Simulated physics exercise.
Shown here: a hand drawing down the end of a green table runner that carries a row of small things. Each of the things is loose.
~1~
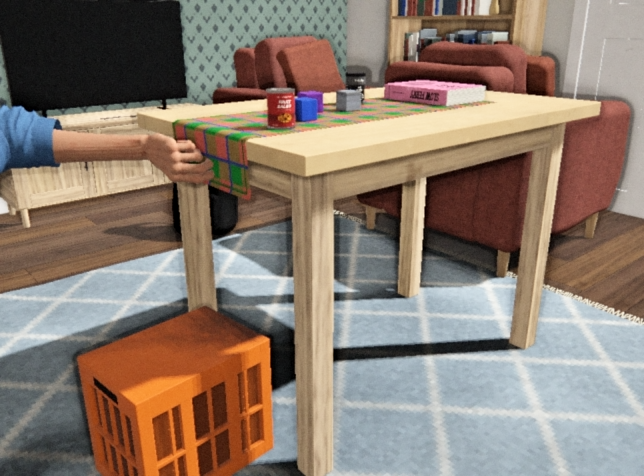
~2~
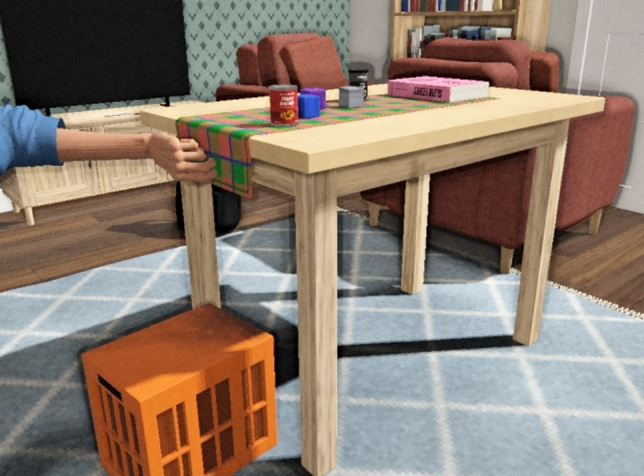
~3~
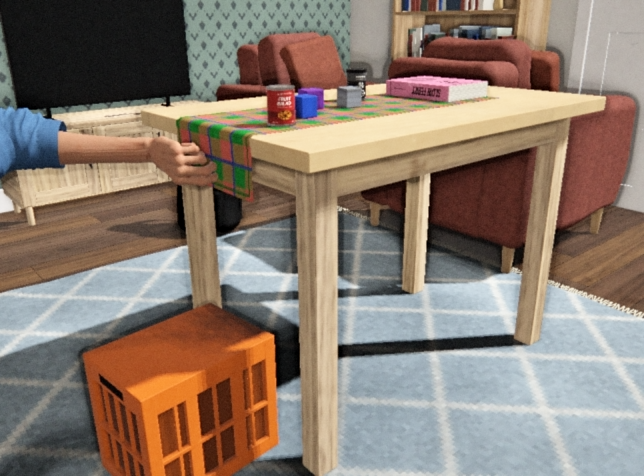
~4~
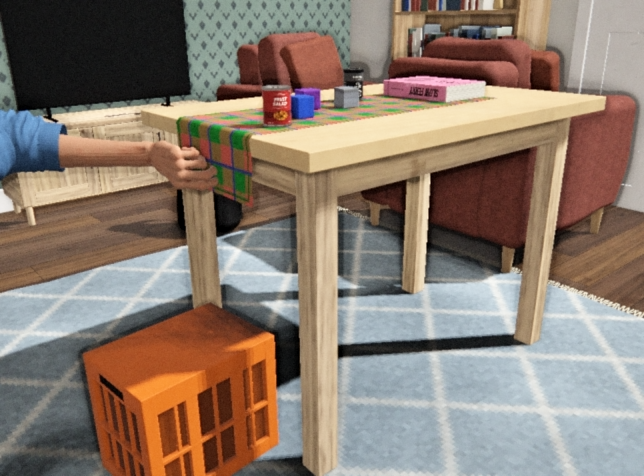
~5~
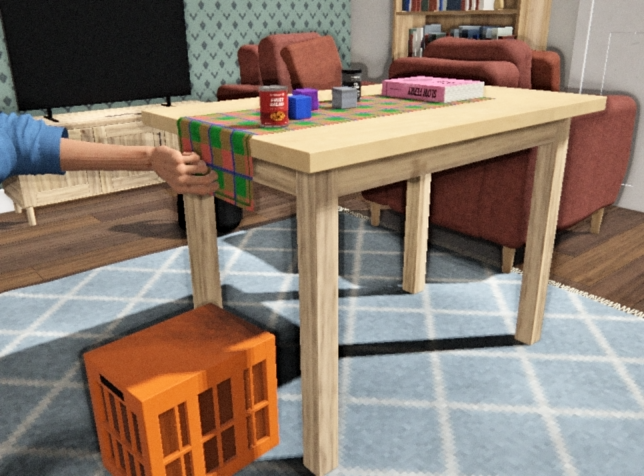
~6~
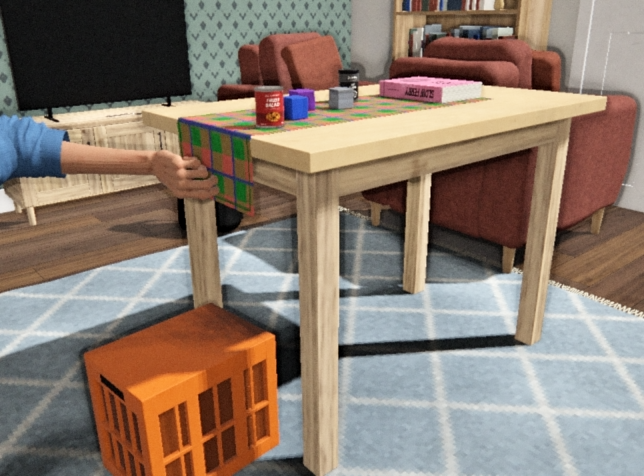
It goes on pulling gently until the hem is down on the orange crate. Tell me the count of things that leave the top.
The number still up top goes down by three, if you watch closely.
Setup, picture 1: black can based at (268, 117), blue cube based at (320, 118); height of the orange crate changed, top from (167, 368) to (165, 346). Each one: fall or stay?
So the black can leaves, and the blue cube leaves.
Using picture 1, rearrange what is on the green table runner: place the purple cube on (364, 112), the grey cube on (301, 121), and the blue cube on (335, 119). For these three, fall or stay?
Result - purple cube still up, grey cube down, blue cube down.
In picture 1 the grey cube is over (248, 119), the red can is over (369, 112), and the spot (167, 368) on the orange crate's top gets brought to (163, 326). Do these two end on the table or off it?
Observed: Grey cube departs; red can remains seated.
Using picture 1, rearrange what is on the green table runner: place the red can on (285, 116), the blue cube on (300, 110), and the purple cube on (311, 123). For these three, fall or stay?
Here's how it goes: The red can ends up down, the blue cube ends up down, and the purple cube ends up down.
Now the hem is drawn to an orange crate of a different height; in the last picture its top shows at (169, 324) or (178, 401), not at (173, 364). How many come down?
The count would be 2 and then 4.
A little later, hem near (218, 237); all still up.
Next, hem near (220, 286); red can and blue cube gone.
Later still, hem on the crate; red can, blue cube and purple cube gone.
When it is over, hem on the crate; red can, blue cube and purple cube gone. Over the edge go three.
